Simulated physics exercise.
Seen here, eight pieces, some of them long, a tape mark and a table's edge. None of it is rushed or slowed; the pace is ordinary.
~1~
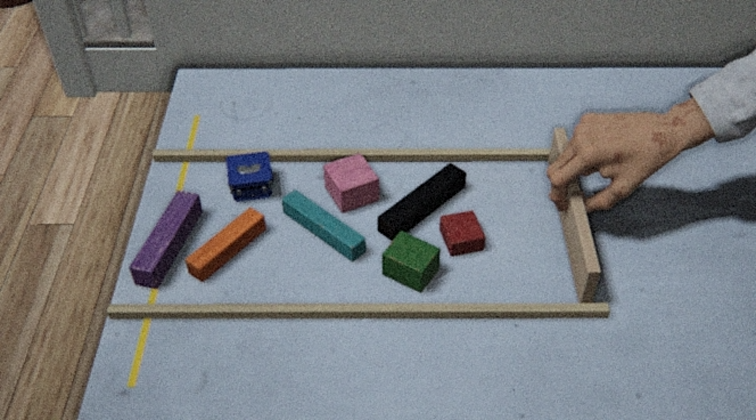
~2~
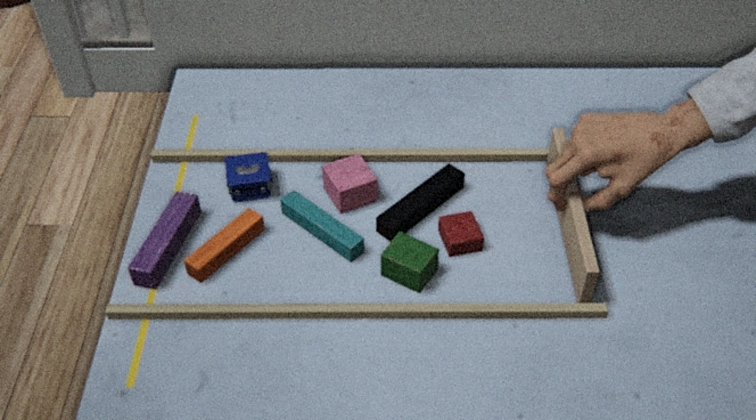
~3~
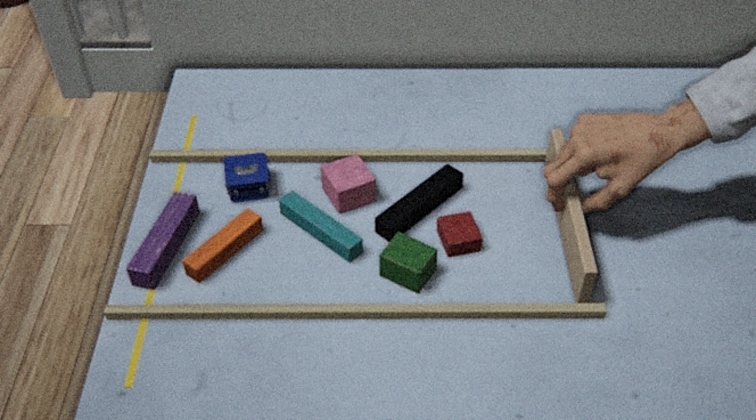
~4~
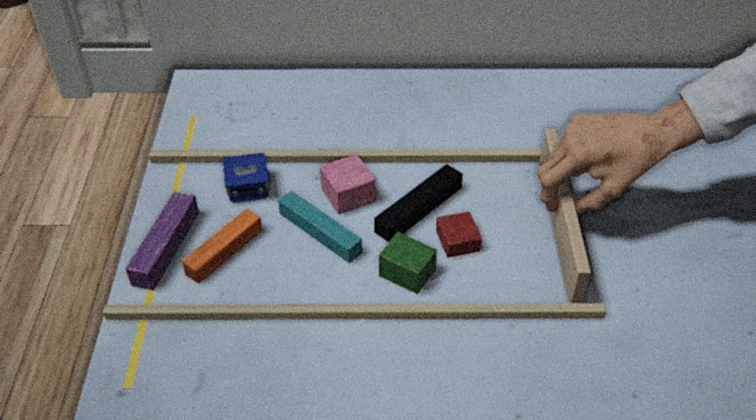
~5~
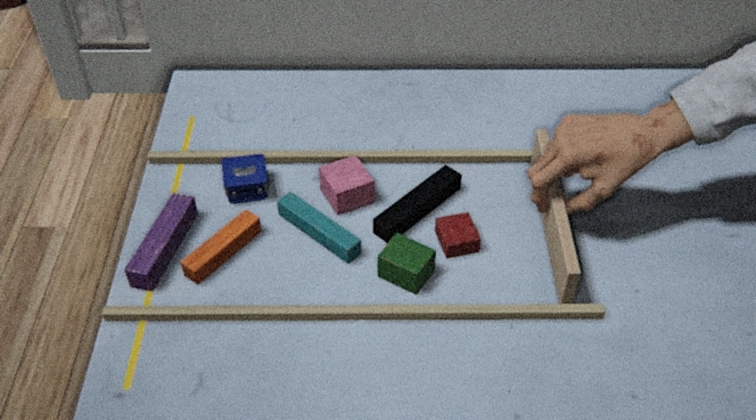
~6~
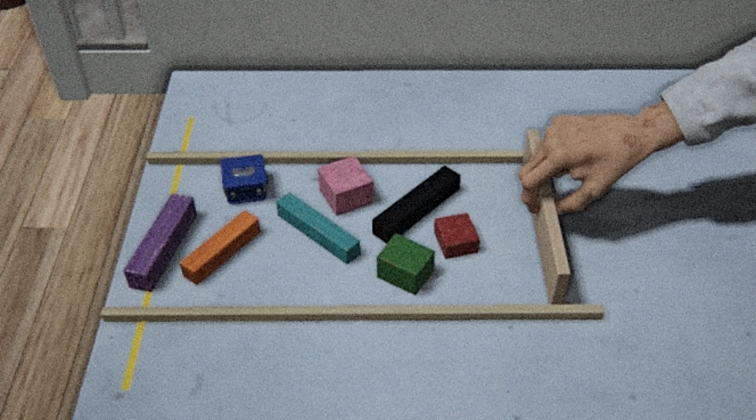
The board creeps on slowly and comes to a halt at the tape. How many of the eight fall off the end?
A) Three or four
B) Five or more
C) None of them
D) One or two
B, five or more.
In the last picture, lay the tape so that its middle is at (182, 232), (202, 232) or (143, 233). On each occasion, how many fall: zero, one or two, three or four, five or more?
In turn: 3 or 4; three to four; five or more.
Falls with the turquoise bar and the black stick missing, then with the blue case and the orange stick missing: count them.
Tally of falls: 3 for the first try, 3 for the second.
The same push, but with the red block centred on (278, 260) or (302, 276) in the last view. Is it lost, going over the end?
The red block: Plunges, then plunges.
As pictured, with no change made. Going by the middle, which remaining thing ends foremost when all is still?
The one in question is the black stick.
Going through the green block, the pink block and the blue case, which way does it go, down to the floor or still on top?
Green block: Still up; pink block: Ends up off; blue case: Ends up off.
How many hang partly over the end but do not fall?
So the number is 2.
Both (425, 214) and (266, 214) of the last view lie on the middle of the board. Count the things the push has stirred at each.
The first number is 3, the next one 8.
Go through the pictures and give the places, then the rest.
The first frame shows purple bar (168, 238); orange stick (227, 244); blue case (250, 178); board (572, 211); tape (169, 230).
The second frame shows orange stick (226, 244); green block (410, 262).
The third frame shows blue case (248, 179); board (569, 212).
The fourth frame shows purple bar (164, 239); red block (458, 234).
The fifth frame shows orange stick (222, 246); black stick (418, 203).
The sixth frame shows purple bar (162, 241); orange stick (221, 247); blue case (245, 180); board (544, 213); tape (164, 232).
Soon after, none off yet; purple bar at rest near (162, 241); orange stick at rest near (221, 247); blue case at rest near (245, 180).
After that, none off yet; purple bar at rest near (162, 241); orange stick displaced a little near (208, 244); blue case displaced a little near (226, 180).
And then, one off so far; purple bar on its side near (95, 291); orange stick displaced about its own width near (114, 243); blue case displaced well along near (135, 176).
In the end, the number that fall off is five or more; gone, pink block, turquoise bar, blue case, orange stick and purple bar.
